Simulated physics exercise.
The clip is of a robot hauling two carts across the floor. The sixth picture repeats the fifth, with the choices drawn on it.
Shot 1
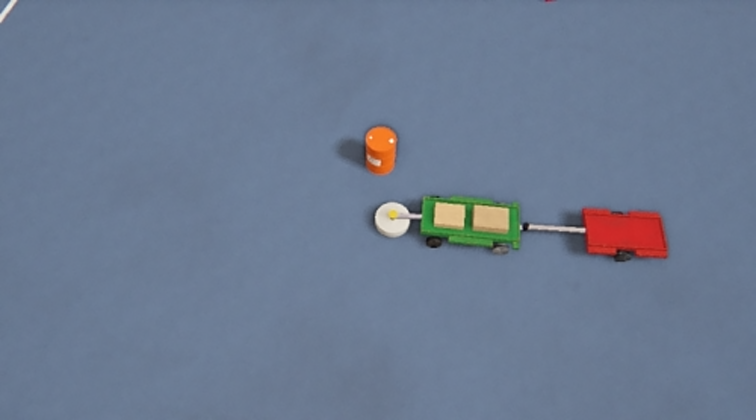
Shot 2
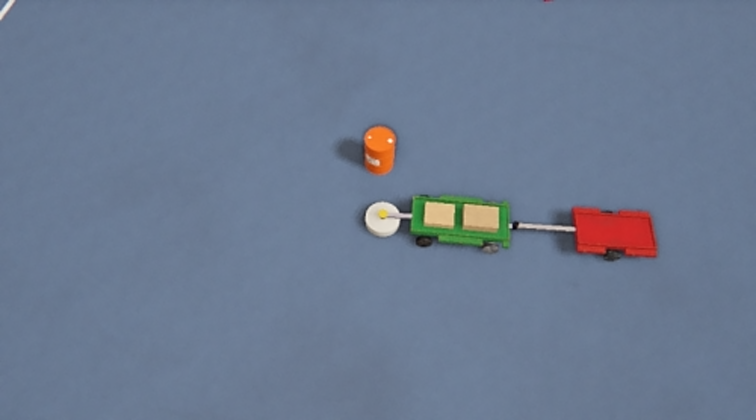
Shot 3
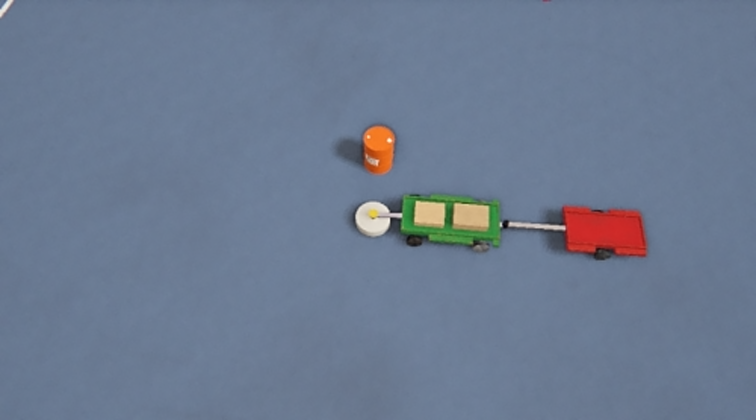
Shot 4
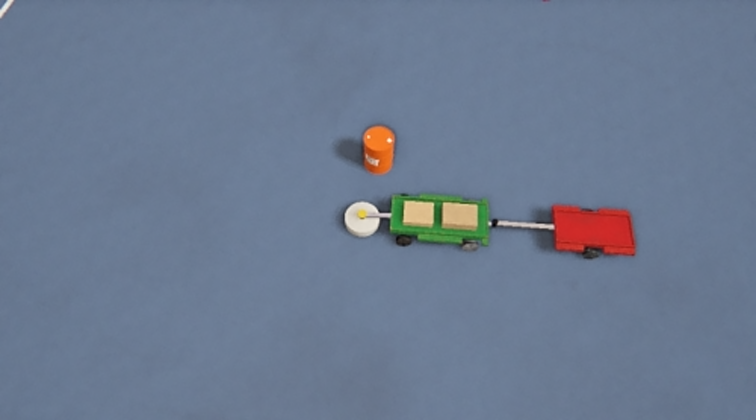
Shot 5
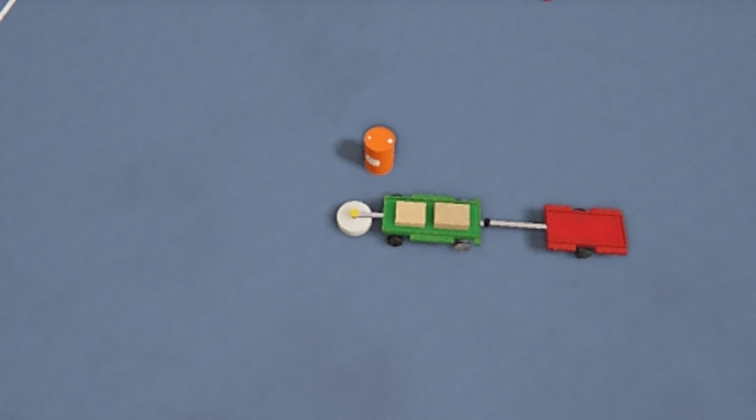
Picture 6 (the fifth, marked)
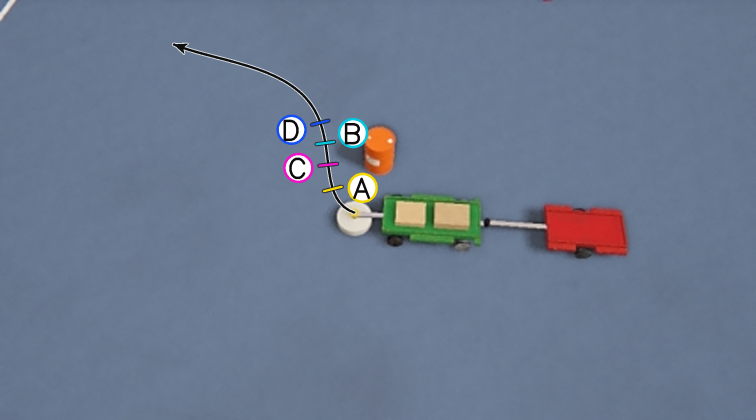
A green cart carrying two tan blocks and an empty red cart behind it rolled slowly left in a line, pulled by a small round white robot, passing just below an orange drum.
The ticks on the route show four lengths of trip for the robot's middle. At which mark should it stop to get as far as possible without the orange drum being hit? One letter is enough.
At B, and not beyond.
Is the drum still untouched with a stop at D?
No.
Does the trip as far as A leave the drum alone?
Yes.
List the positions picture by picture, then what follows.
In the first frame, robot (393, 219); green cart (470, 220); red cart (624, 232).
In the second frame, robot (383, 218); green cart (460, 219); red cart (614, 231); orange drum (379, 163).
In the third frame, robot (373, 218); green cart (450, 218); red cart (604, 230); orange drum (378, 162).
In the fourth frame, robot (362, 218); green cart (439, 217); red cart (593, 229); orange drum (378, 162).
In the fifth frame, robot (354, 217); green cart (432, 217); red cart (585, 229); orange drum (379, 163).
On the marked copy, A at (333, 189); B at (325, 143); C at (328, 165); D at (320, 123); the route from (354, 213) via (299, 91) to (174, 44).
Following B. Soon after the start, robot (334, 197), last cart (559, 227).
Later, robot (329, 170), last cart (534, 225).
In the end, robot (326, 148), last cart (512, 224); nothing has been touched.
As for the rest, A is safe but short; C is safe but short; D is too far, the drum has been hit.
